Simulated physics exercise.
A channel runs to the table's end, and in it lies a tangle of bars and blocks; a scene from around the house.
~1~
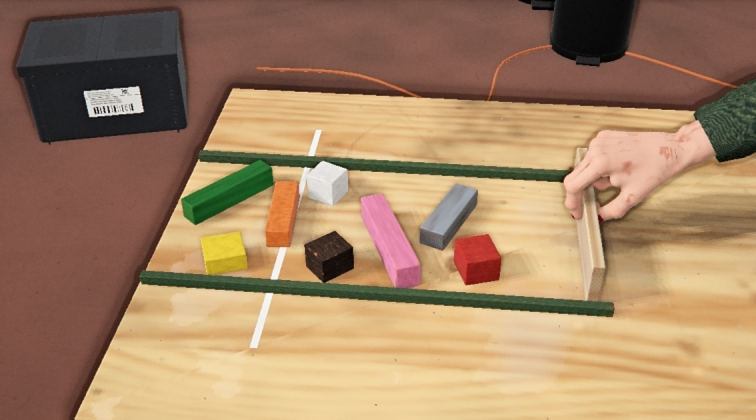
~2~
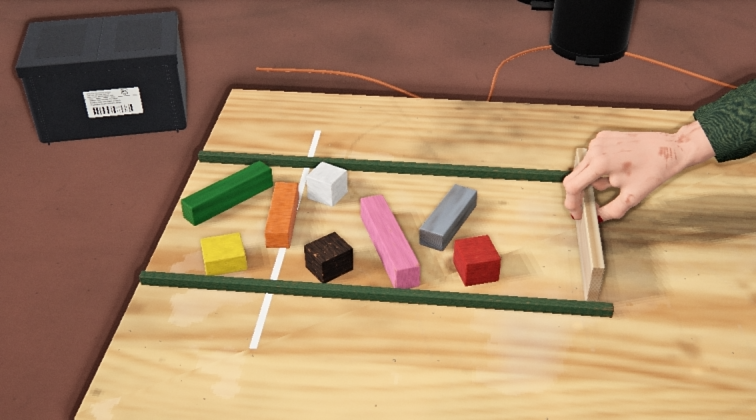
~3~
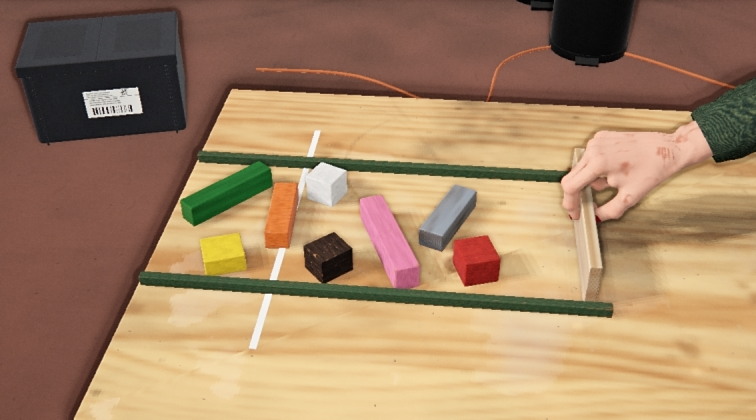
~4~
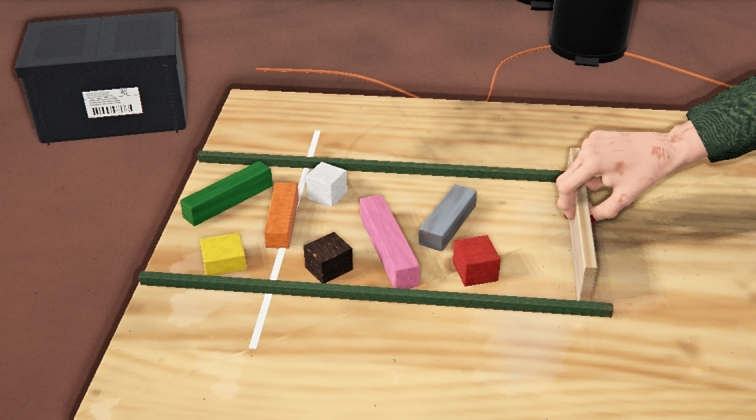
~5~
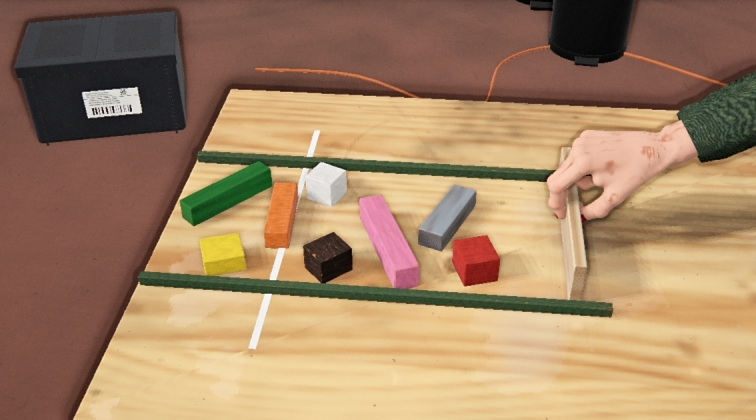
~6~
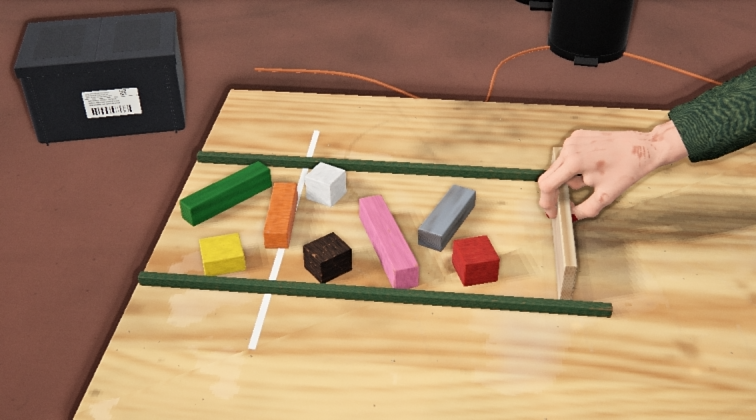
A hand slides a wooden board slightly left between two green rails toward scattered coloured blocks.
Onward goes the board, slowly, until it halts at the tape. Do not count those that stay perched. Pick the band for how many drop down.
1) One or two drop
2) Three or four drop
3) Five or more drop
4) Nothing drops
Answer: 4.
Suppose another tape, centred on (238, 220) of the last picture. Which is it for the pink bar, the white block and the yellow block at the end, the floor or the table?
Pink bar: Stays in place; white block: Stays in place; yellow block: Goes down.
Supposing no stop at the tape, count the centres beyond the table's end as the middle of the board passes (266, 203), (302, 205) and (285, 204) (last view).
Per position: 1 / 0 / 0.
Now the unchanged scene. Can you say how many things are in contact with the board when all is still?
Contact count: 2.
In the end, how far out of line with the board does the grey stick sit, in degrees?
Misalignment: Close to 0°.
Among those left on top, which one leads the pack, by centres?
That's the yellow block.
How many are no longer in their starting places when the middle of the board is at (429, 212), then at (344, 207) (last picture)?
One spot: 3. Other spot: 7.
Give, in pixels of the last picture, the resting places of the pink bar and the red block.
The pink bar comes to rest close to (237, 231), while the red block rests close to (262, 243).
Early on, none off yet; green stick at rest near (227, 193); yellow block at rest near (222, 255); orange bar at rest near (281, 215).
Finally, the number that fall off is zero.
